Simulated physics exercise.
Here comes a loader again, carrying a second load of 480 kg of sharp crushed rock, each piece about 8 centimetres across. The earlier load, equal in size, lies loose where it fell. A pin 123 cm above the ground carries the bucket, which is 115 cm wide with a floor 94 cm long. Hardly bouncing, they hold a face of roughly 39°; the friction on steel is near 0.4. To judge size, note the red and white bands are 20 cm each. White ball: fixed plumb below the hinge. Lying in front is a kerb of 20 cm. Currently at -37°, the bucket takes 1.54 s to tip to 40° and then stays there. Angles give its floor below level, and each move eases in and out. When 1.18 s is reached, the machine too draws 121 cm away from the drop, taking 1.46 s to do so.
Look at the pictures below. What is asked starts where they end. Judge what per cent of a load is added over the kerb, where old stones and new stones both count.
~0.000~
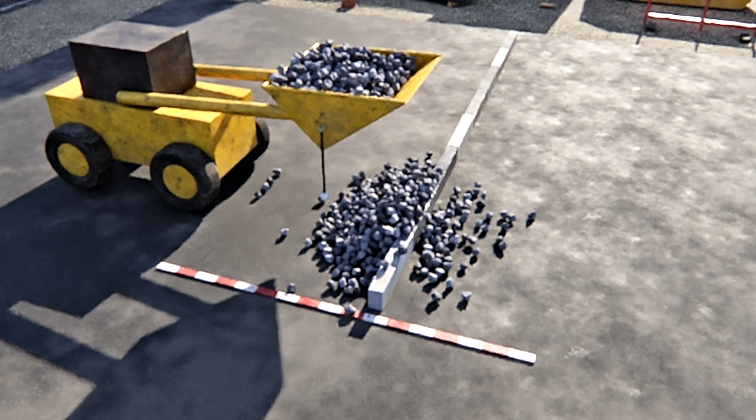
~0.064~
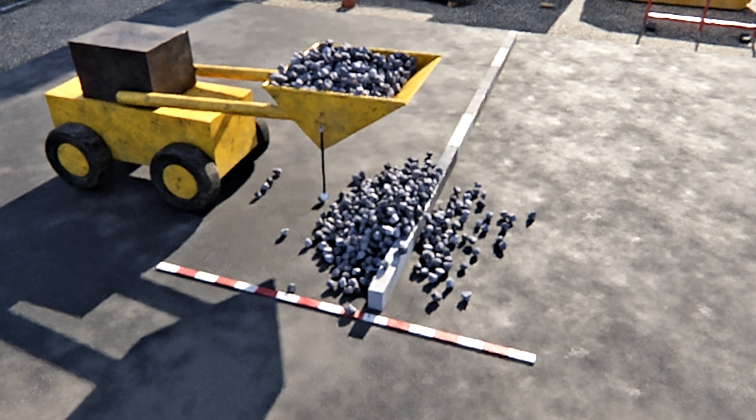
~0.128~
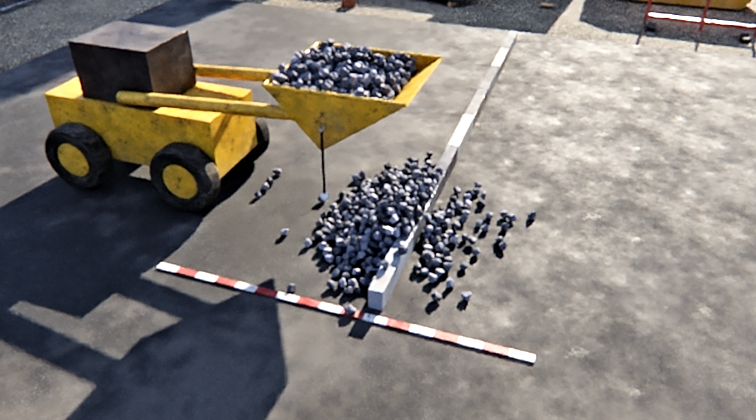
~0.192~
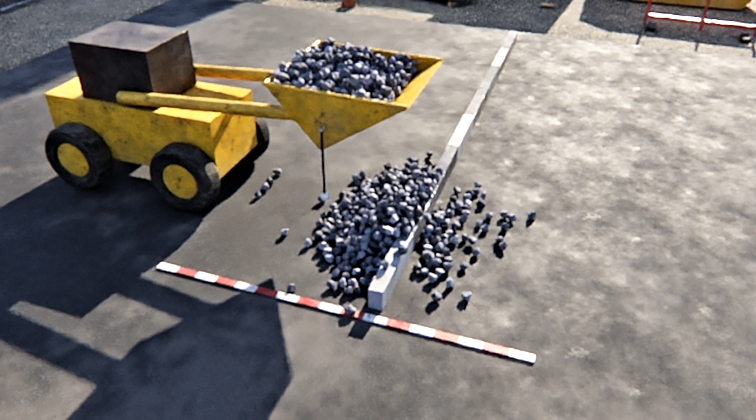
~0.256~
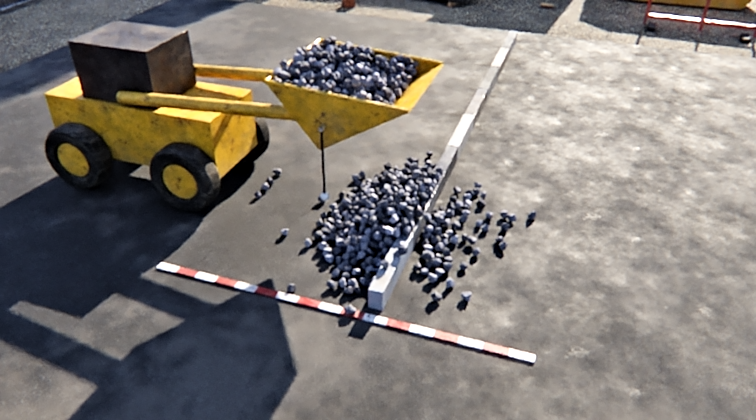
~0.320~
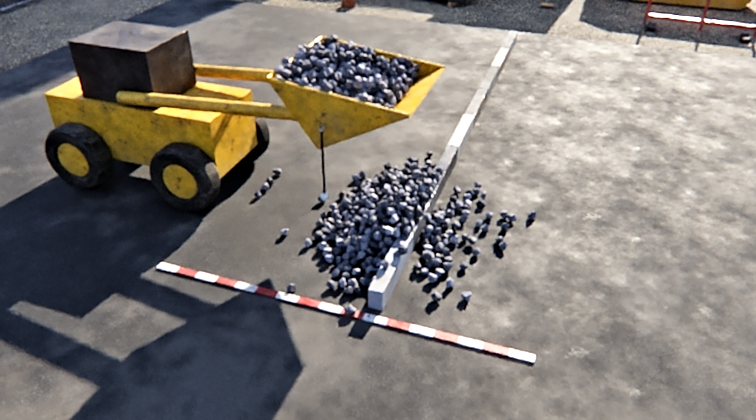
The amount added is about 34 per cent of a load.
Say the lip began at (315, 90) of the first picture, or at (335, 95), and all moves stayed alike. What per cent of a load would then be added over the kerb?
The first would add some 0 per cent and the second some 0 per cent.
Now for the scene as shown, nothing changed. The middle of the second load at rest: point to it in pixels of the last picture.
I'd put their centre close to (393, 208).
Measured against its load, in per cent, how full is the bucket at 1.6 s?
30 % still inside.
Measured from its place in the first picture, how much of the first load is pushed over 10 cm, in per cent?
I'd put it at about 5 per cent.
After 1.2 s the floor is at 28°; in per cent of one load, 99 in the bucket, 90 on this side of the kerb, 12 over the kerb; the foremost stones are at (502, 234).
After 1.6 s the floor is at 40°; in per cent of one load, 29 in the bucket, 145 on this side of the kerb, 26 over the kerb; the foremost stones are at (502, 234).
After 3.1 s the floor is at 40°; in per cent of one load, 0 in the bucket, 155 on this side of the kerb, 46 over the kerb; the foremost stones are at (537, 225).
After 5.9 s the floor is at 40°; in per cent of one load, 0 in the bucket, 155 on this side of the kerb, 46 over the kerb; the foremost stones are at (537, 225). Net gain over the kerb, 34.
